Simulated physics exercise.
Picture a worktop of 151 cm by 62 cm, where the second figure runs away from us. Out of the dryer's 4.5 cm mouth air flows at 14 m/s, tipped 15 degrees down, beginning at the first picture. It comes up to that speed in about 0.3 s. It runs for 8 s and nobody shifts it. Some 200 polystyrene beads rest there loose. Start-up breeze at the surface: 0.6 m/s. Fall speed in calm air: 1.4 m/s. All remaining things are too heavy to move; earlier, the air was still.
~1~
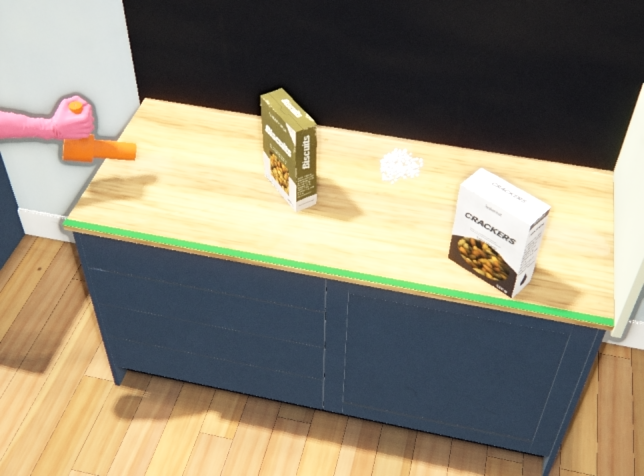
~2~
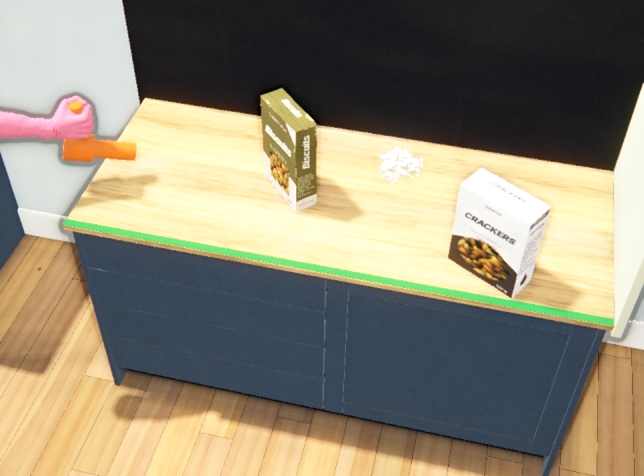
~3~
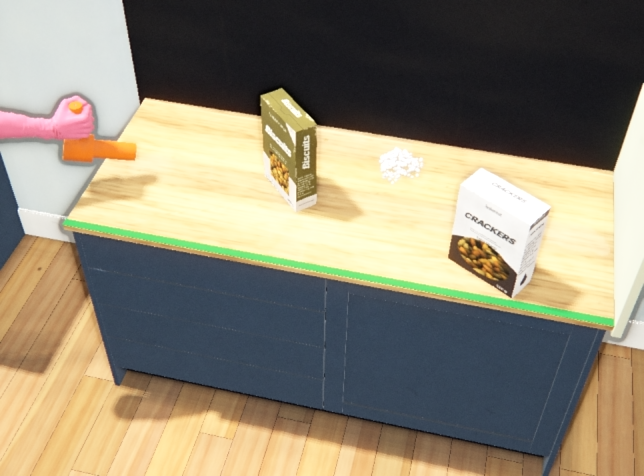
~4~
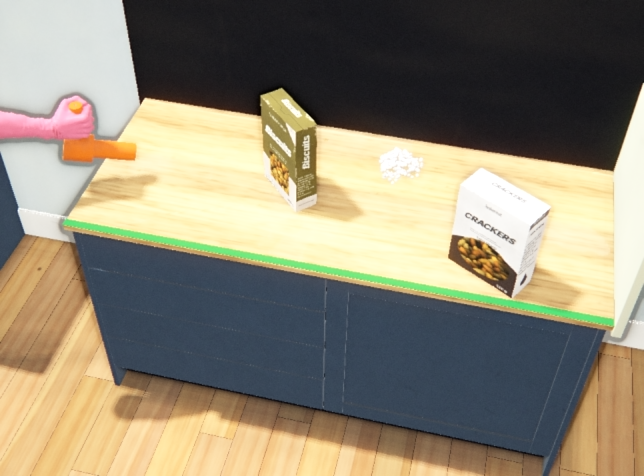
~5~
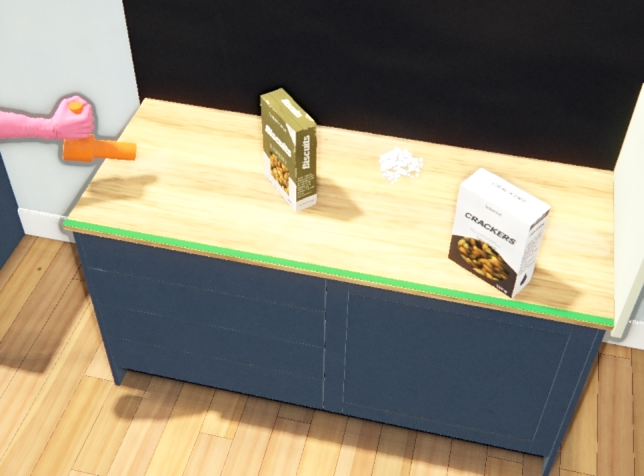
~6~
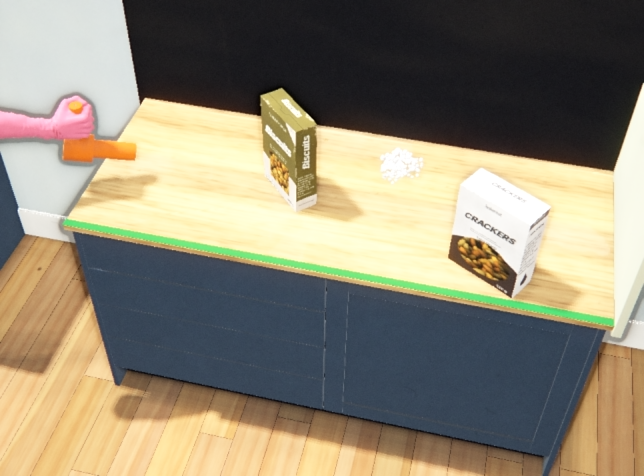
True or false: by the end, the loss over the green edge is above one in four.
True.
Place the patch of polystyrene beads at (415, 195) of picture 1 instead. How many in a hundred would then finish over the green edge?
About 40 %.
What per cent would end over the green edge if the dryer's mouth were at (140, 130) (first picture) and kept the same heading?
I'd expect close to 100 per cent.
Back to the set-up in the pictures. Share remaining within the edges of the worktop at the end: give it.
Around 2 in a hundred remain.
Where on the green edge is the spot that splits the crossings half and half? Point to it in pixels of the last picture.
(551, 315).
Then, 1.2 s after the last picture, 58 % are on the move or not yet settled, 56 % are over the green edge; the middle of those still in play is near (572, 207).
Then, 2.2 s after the last picture, 19 % are on the move or not yet settled, 87 % are over the green edge.
Then, 4.1 s after the last picture, 4 % are on the move or not yet settled, 97 % are over the green edge.
Then, 7.7 s after the last picture, at the end, 98 % are over the green edge.
